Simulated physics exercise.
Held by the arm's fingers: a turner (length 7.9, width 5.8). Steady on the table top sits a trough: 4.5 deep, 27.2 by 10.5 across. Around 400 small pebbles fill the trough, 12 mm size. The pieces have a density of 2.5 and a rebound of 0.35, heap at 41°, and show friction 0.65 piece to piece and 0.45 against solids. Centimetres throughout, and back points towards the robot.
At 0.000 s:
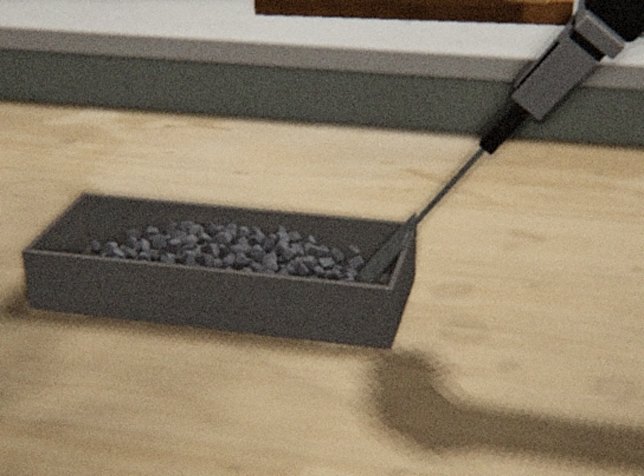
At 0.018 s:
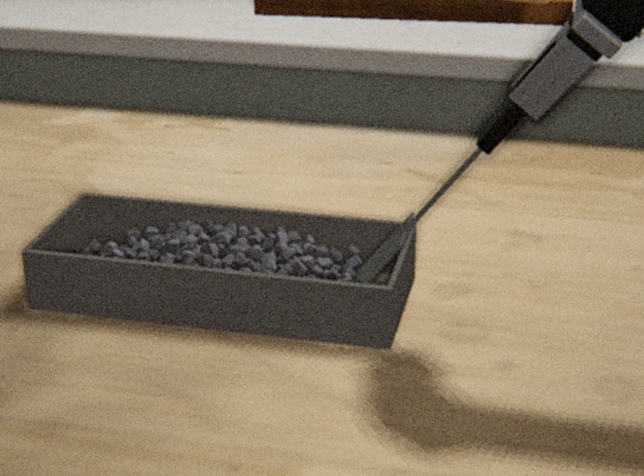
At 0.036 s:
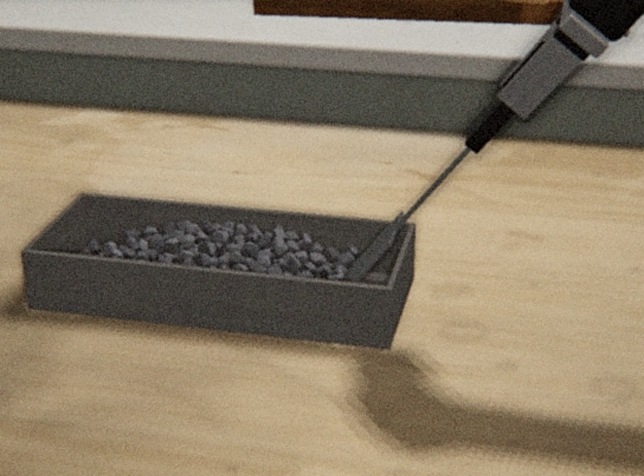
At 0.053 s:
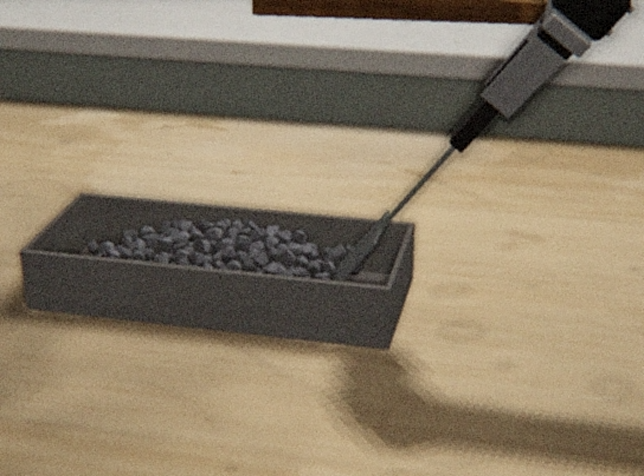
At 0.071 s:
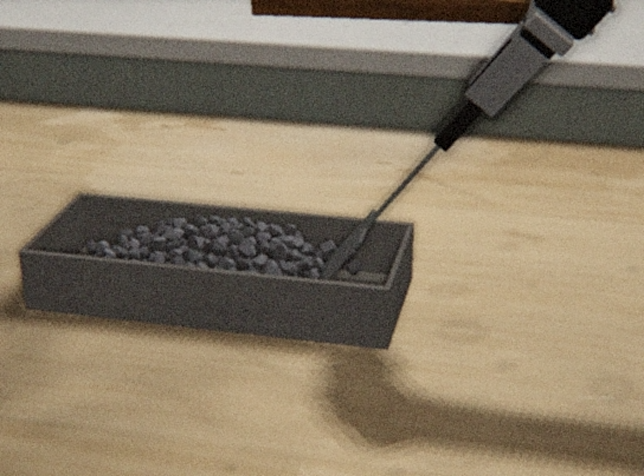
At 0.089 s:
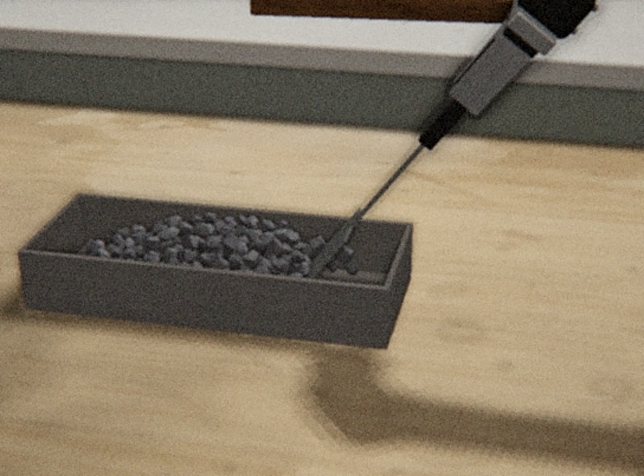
A robotic arm reaches in from the upper right over a pale wooden table, seen from slightly above by a still camera. It holds a thin, dark turner inside a long grey trough of small grey pebbles at left, with a grey-and-white ledge behind. The arm draws the tool slowly leftward from the trough's right end, pushing nearby pebbles into a slightly higher heap.
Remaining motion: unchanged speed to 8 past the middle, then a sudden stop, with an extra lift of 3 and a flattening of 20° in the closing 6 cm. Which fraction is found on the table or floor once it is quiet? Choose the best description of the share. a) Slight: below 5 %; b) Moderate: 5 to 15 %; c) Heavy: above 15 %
The answer is b.
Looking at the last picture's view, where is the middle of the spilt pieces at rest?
In the last view, it's around (62, 285).
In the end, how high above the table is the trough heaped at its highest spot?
Some 7.5 cm.
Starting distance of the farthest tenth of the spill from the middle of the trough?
That's near 20 cm.
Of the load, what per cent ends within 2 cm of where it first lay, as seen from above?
15 %.
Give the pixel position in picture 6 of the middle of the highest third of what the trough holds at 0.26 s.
Around (166, 222).
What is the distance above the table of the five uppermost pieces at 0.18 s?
6 cm or so.
After 0.18 s, sloping 53°, highest piece 7 above the table; 399 in the trough.
After 0.26 s, sloping 45°, highest piece 8 above the table; 398 in the trough, 1 on the blade or in flight.
After 0.51 s, sloping 33°, highest piece 7 above the table; 372 in the trough, 24 on the table or floor, 3 on the blade or in flight.
After 1.56 s, sloping 33°, highest piece 7 above the table; 371 in the trough, 28 on the table or floor.
At rest, 371 in the trough, 28 on the table or floor. That is 7 % on the table or floor.
